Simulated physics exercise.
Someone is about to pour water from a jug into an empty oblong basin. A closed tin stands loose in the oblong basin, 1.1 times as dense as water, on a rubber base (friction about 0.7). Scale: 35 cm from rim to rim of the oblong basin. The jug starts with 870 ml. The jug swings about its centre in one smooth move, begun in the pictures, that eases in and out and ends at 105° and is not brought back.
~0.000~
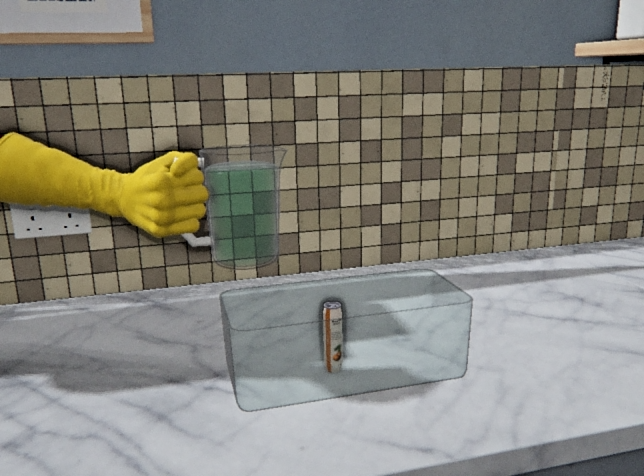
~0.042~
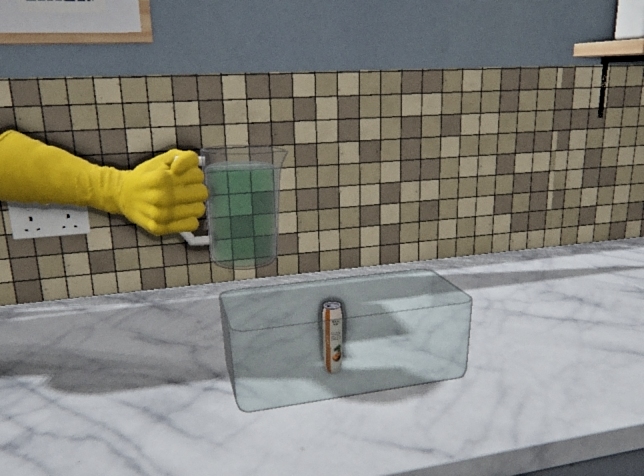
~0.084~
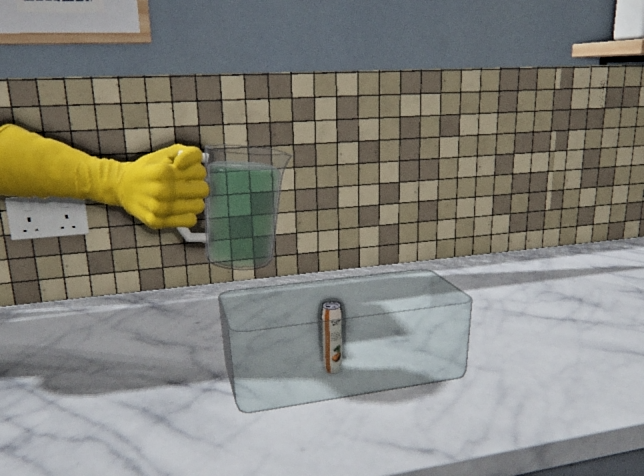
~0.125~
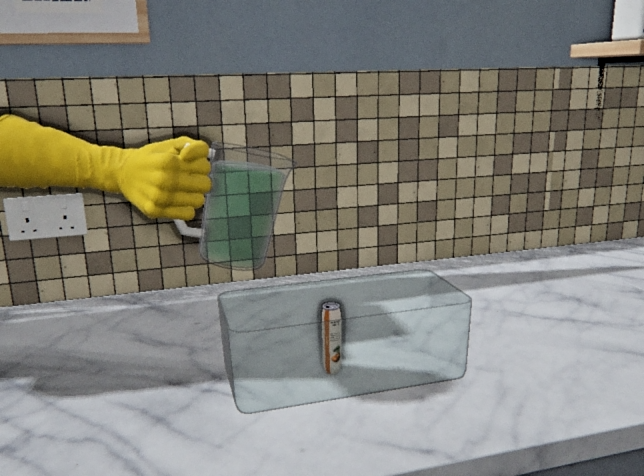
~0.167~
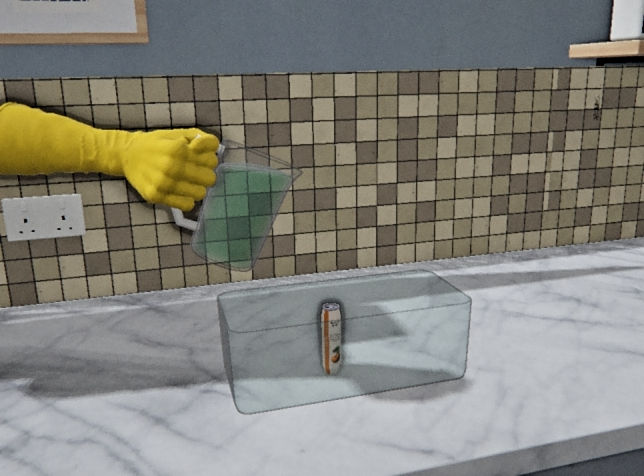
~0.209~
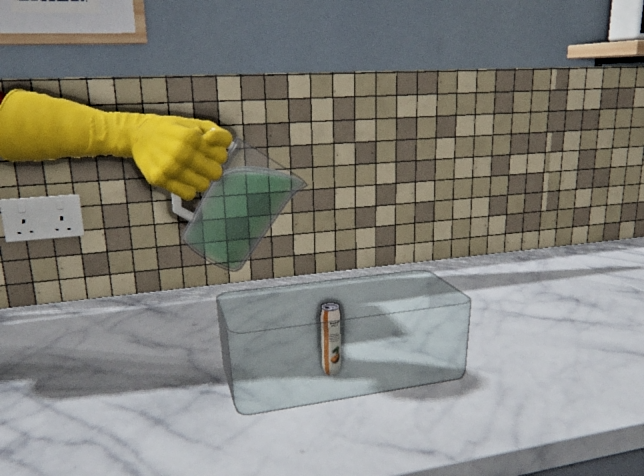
On a marble kitchen counter, a yellow-gloved hand tilting a jug of green liquid rightward above a clear basin containing a small tin.
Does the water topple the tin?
It keeps standing.
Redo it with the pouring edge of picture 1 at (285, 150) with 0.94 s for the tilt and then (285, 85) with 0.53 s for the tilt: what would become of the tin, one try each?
First it remains upright; then it stays up.
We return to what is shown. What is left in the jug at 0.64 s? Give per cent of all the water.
Some 24 per cent.
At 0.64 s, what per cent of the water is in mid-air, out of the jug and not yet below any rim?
Near 20 in a hundred.
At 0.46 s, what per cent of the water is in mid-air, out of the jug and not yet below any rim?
Near 24 in a hundred.
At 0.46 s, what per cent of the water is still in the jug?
Some 62 per cent.
Then, 0.46 s in, the tilt is 100° and 63 per cent is still to pour; the tin stands where it began.
Then, 0.64 s in, the tilt is 105° and 24 per cent is still to pour; the tin stands where it began.
Then, 0.82 s in, the tilt is 105° and 5 per cent is still to pour; the tin stands where it began.
Then, 1.03 s in, the tilt is 105° and 1 per cent is still to pour; the tin stands where it began.
Finally, the tin stands where it began.
